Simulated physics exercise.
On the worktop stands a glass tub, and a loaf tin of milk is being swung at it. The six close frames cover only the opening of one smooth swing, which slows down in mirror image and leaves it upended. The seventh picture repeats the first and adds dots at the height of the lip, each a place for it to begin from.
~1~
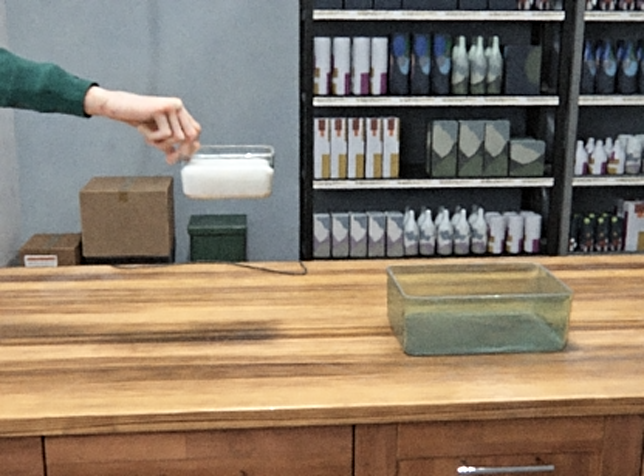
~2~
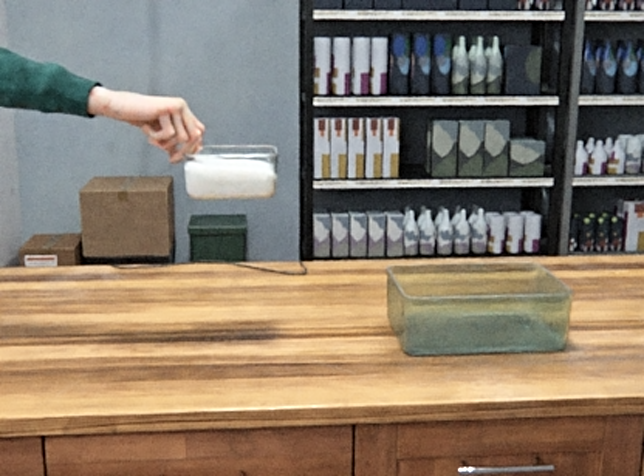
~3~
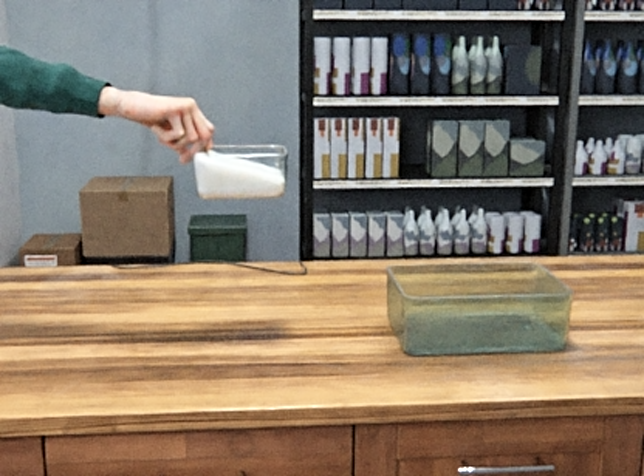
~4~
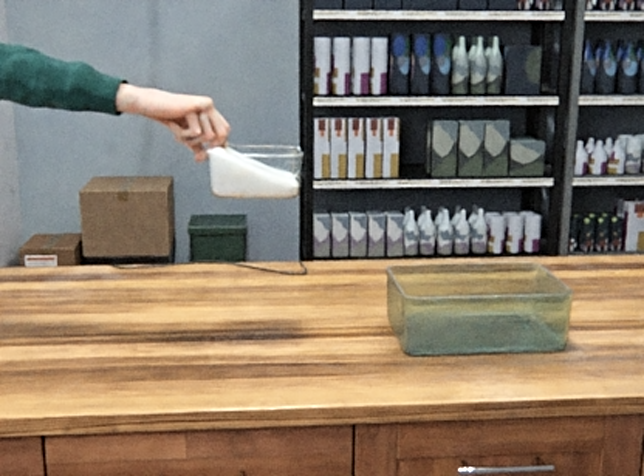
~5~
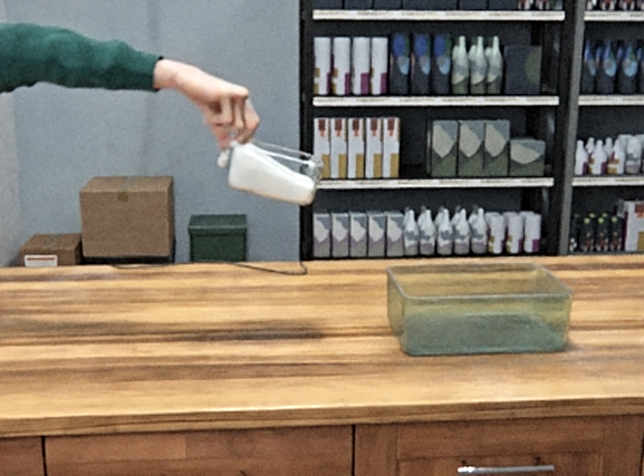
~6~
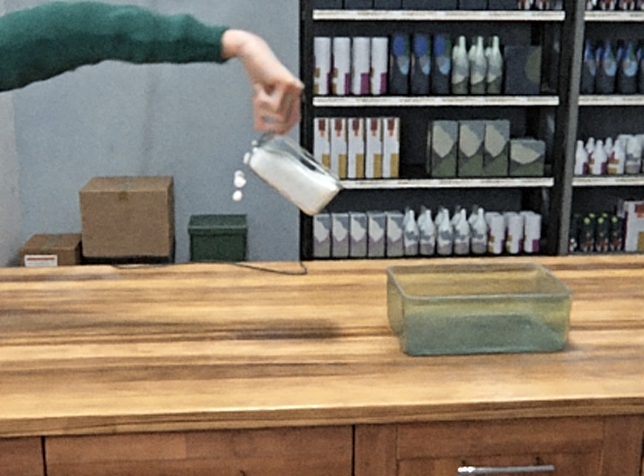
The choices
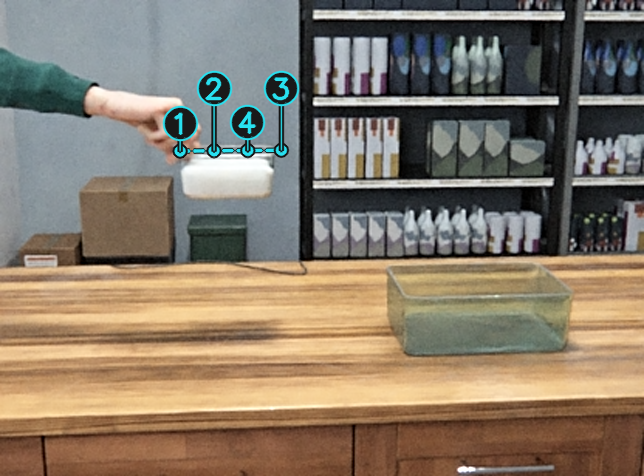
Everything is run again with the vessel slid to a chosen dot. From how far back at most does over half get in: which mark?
Go for 4.
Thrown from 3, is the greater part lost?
No, that is safe.
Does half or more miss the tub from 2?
Yes, it does.
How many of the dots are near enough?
Two of the four.
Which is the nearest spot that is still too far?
That is spot 2.
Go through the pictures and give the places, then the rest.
The first frame shows upright, lip at (272, 150); tub from (403, 354) to (566, 349); nothing has left yet.
The second frame shows upright, lip at (275, 150); nothing has left yet.
The third frame shows upright, lip at (284, 150); nothing has left yet.
The fourth frame shows upright, lip at (300, 151); milk is over the rim, down to (207, 151).
The fifth frame shows tipped about 15°, lip at (321, 161); milk is over the rim, down to (224, 164).
The sixth frame shows tipped about 39°, lip at (340, 181); milk is over the rim, down to (237, 198).
On the marked copy, 1 at (180, 151); 2 at (214, 150); 3 at (281, 150); 4 at (247, 150).
With 1, about 0 % lands in the tub, 98 % falls short.
With 2, about 16 % lands in the tub, 79 % falls short and 5 % goes beside or beyond.
With 3, about 81 % lands in the tub, 9 % falls short and 10 % goes beside or beyond.
With 4, about 69 % lands in the tub, 24 % falls short and 8 % goes beside or beyond.
